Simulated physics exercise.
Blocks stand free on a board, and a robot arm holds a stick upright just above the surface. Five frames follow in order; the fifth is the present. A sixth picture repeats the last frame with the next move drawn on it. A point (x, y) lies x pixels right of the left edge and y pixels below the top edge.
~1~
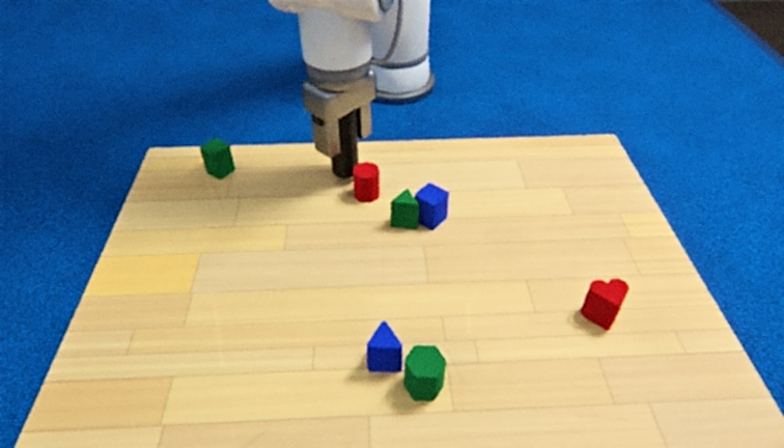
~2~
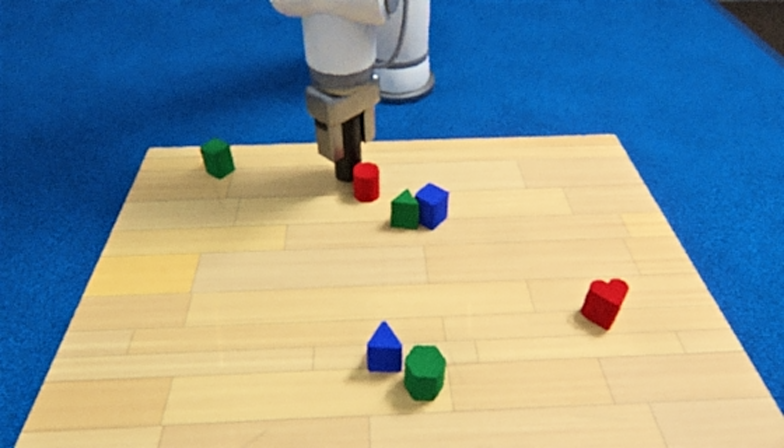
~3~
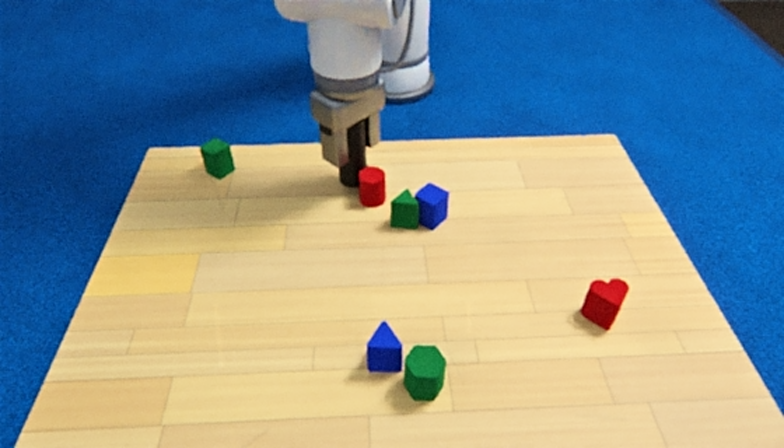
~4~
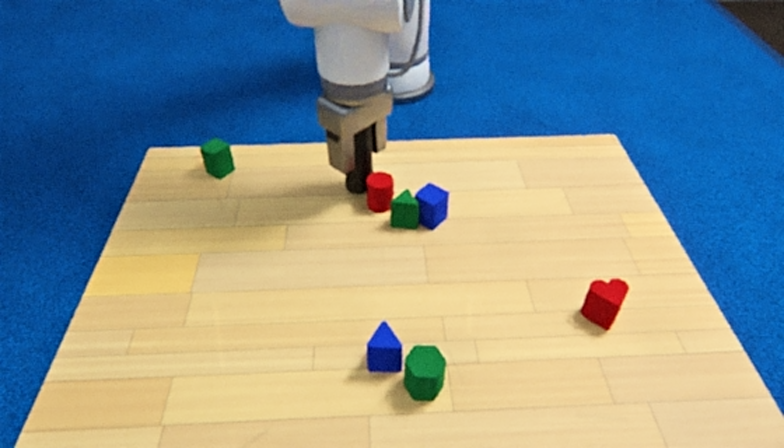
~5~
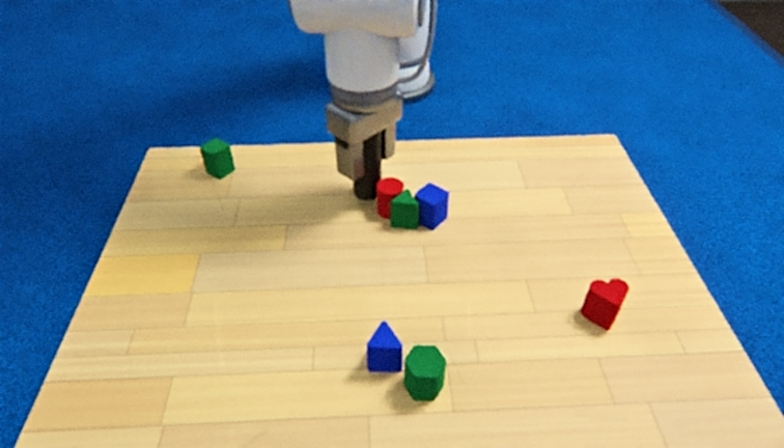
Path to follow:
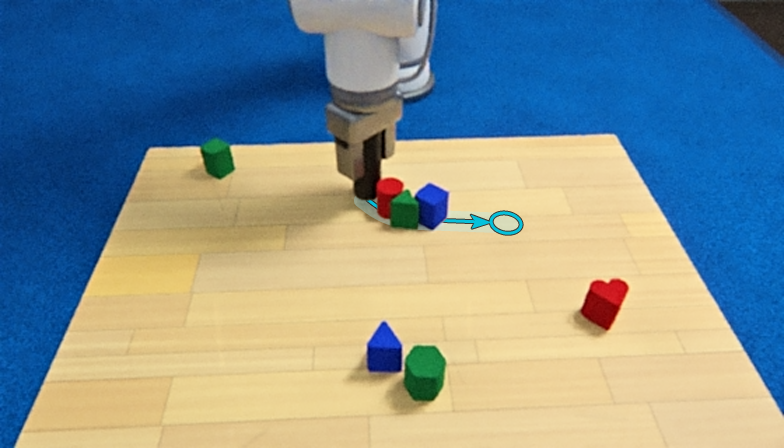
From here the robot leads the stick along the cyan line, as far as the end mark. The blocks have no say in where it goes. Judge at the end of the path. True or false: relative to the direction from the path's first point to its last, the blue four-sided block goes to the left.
The statement is correct.
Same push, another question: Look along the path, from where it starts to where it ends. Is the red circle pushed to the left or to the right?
Its sideways move is to the right.
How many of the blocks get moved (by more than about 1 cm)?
Three or more blocks move.
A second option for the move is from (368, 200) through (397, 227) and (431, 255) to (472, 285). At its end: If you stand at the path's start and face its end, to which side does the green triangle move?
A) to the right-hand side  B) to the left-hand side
B (to the left-hand side)
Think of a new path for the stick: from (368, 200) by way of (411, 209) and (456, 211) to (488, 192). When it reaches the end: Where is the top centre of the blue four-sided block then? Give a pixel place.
I'd expect the centre of its top face to be at (472, 203).
The line goes from (368, 200) via (407, 218) and (456, 221), ending at (506, 223).
On the path given first. One third of the way, stick (407, 210); red circle (429, 207); green triangle (433, 223), turned 40° clockwise; blue four-sided block (450, 196), turned 85° anticlockwise.
Two thirds of the way, stick (458, 213); red circle (454, 215); green triangle (435, 229), turned 65° clockwise; blue four-sided block (489, 195).
At the end, stick (508, 215); red circle (454, 215); green triangle (435, 229), turned 65° clockwise; blue four-sided block (538, 193), turned 150° anticlockwise.
